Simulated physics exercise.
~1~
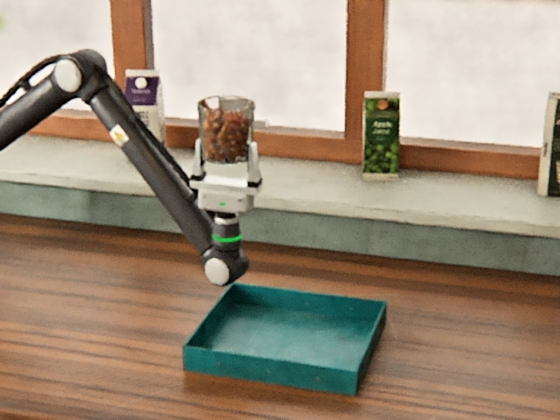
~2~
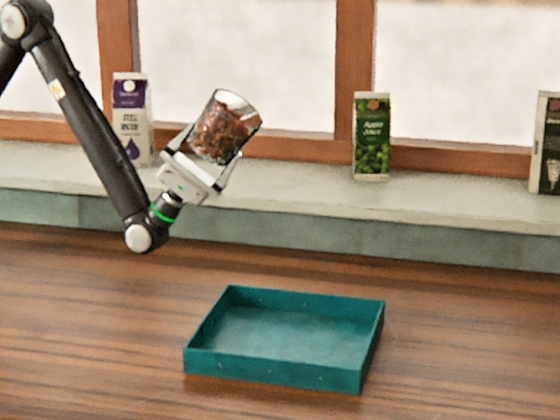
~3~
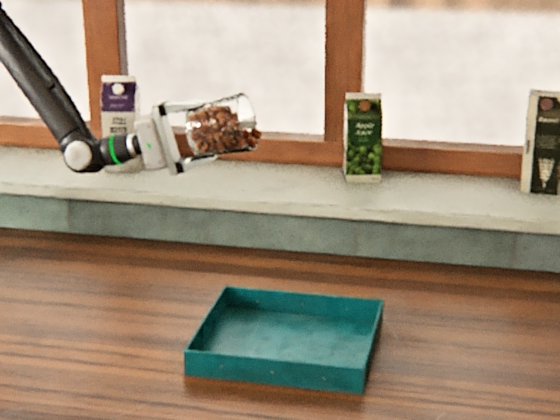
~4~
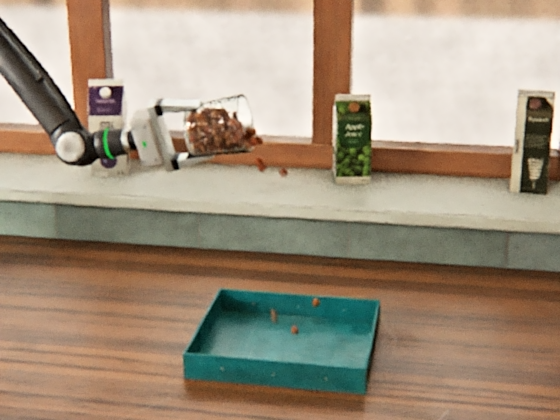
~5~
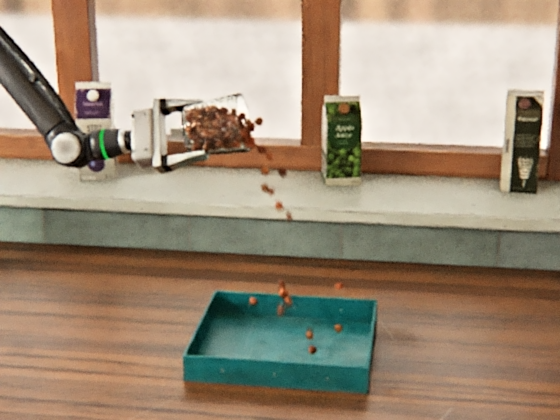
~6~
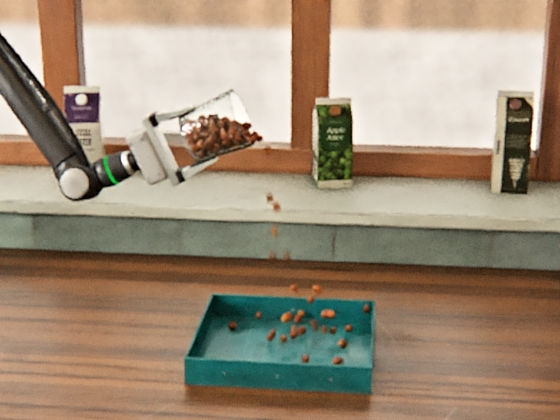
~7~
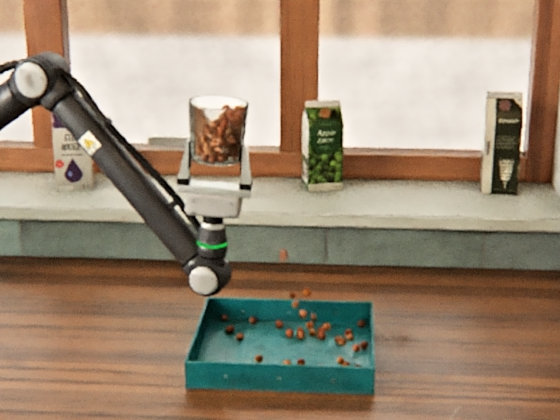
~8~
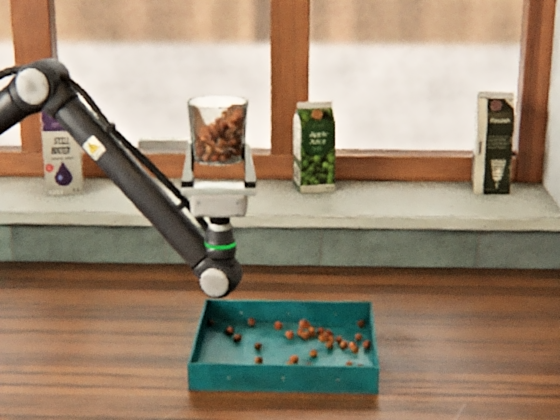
A robot arm tips a beaker, spills some hazelnuts into a teal tray, then rights it.
